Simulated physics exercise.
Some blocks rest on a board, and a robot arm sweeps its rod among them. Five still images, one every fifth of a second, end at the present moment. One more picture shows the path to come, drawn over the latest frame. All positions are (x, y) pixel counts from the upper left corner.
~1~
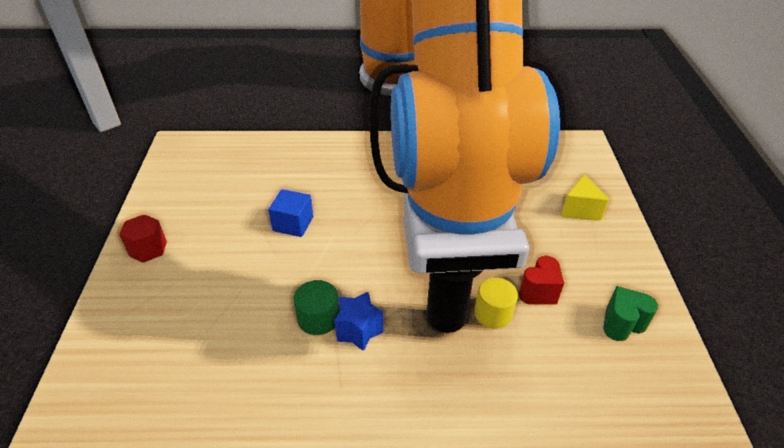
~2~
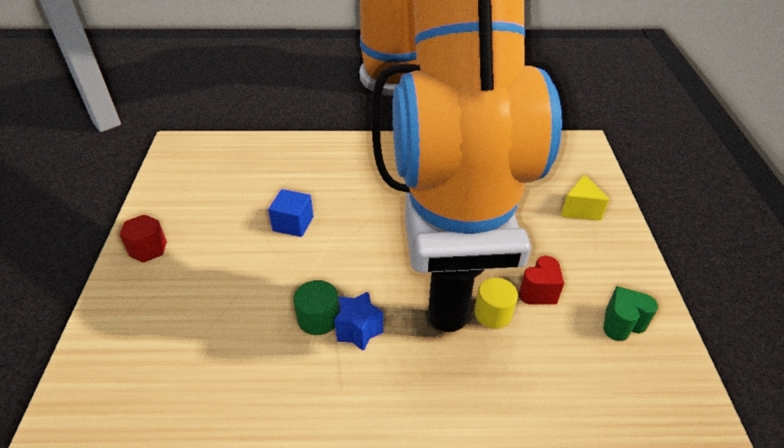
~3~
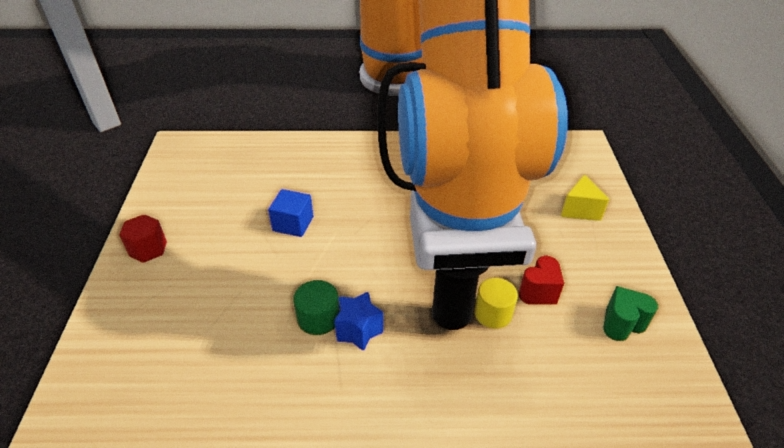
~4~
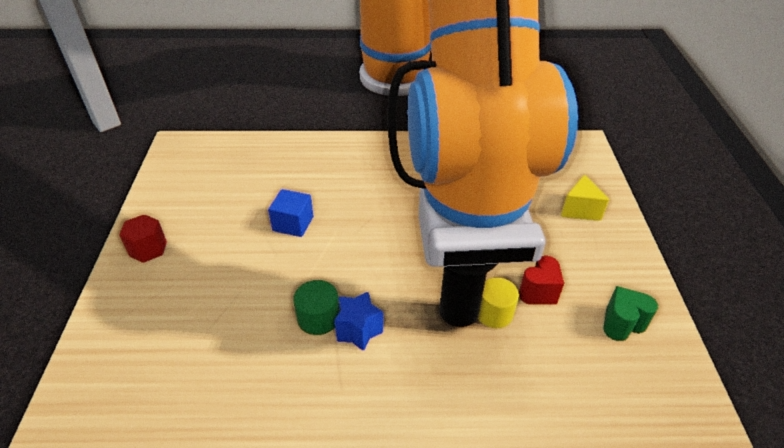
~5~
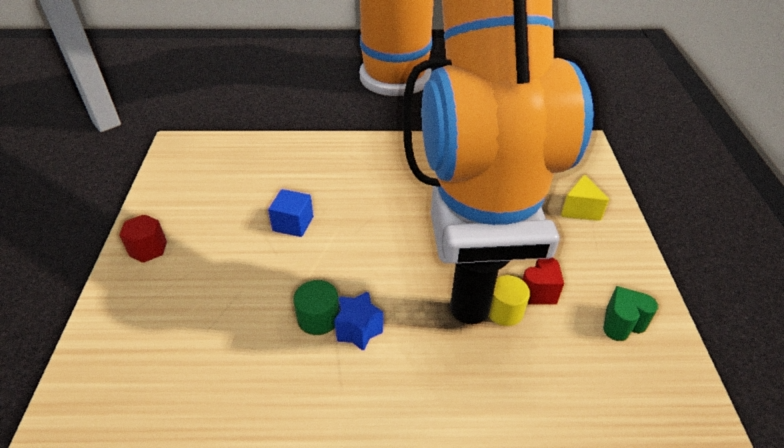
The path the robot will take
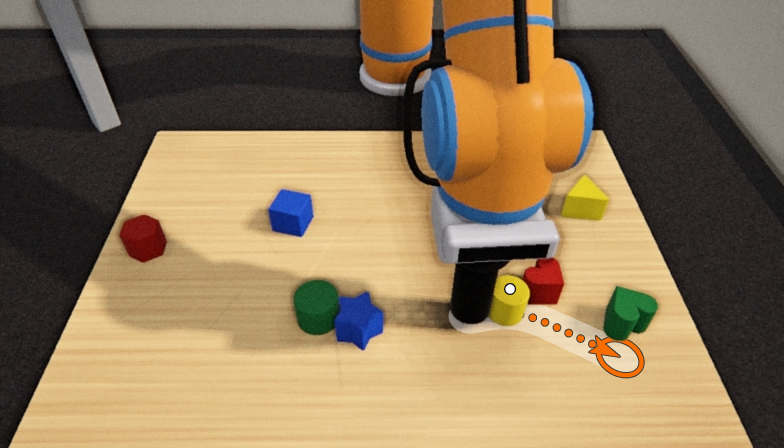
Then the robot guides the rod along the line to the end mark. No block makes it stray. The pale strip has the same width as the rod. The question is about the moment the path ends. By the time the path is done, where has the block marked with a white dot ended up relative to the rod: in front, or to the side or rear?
Expect to find it next to or behind the rod.
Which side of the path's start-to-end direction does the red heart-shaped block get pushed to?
Seen from start to end, it moves left.
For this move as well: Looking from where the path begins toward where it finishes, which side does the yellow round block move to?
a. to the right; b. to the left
(b)
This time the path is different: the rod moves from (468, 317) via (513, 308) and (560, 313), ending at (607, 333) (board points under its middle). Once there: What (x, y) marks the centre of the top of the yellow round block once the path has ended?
It will likely be found at (639, 290).
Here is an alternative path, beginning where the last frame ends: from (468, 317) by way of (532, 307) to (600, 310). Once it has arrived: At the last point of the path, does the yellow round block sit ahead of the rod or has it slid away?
The yellow round block is leading.
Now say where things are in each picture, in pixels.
Rod's lower end (446, 317); yellow round block (498, 291); red heart-shaped block (546, 271); green heart-shaped block (633, 302), in the first frame.
Rod (448, 316); blocks still, in the second frame.
Rod (452, 314); blocks still, in the third frame.
Rod (459, 311); blocks still, in the fourth frame.
Rod (470, 309); yellow round block (510, 289); red heart-shaped block (546, 271); green heart-shaped block (633, 302), in the fifth frame.
Drawn move, from (468, 317) over (518, 314) and (568, 333) to (620, 357); the dot is on the yellow round block.
The first path, step by step. One third of the way, rod (521, 306); yellow round block (562, 288); red heart-shaped block (575, 260), turned 55° anticlockwise.
Two thirds of the way, rod (572, 325); yellow round block (600, 290); red heart-shaped block (579, 257), turned 75° anticlockwise; green heart-shaped block (639, 302).
At the end, rod (624, 348); yellow round block (601, 289); red heart-shaped block (579, 257), turned 75° anticlockwise; green heart-shaped block (641, 302).
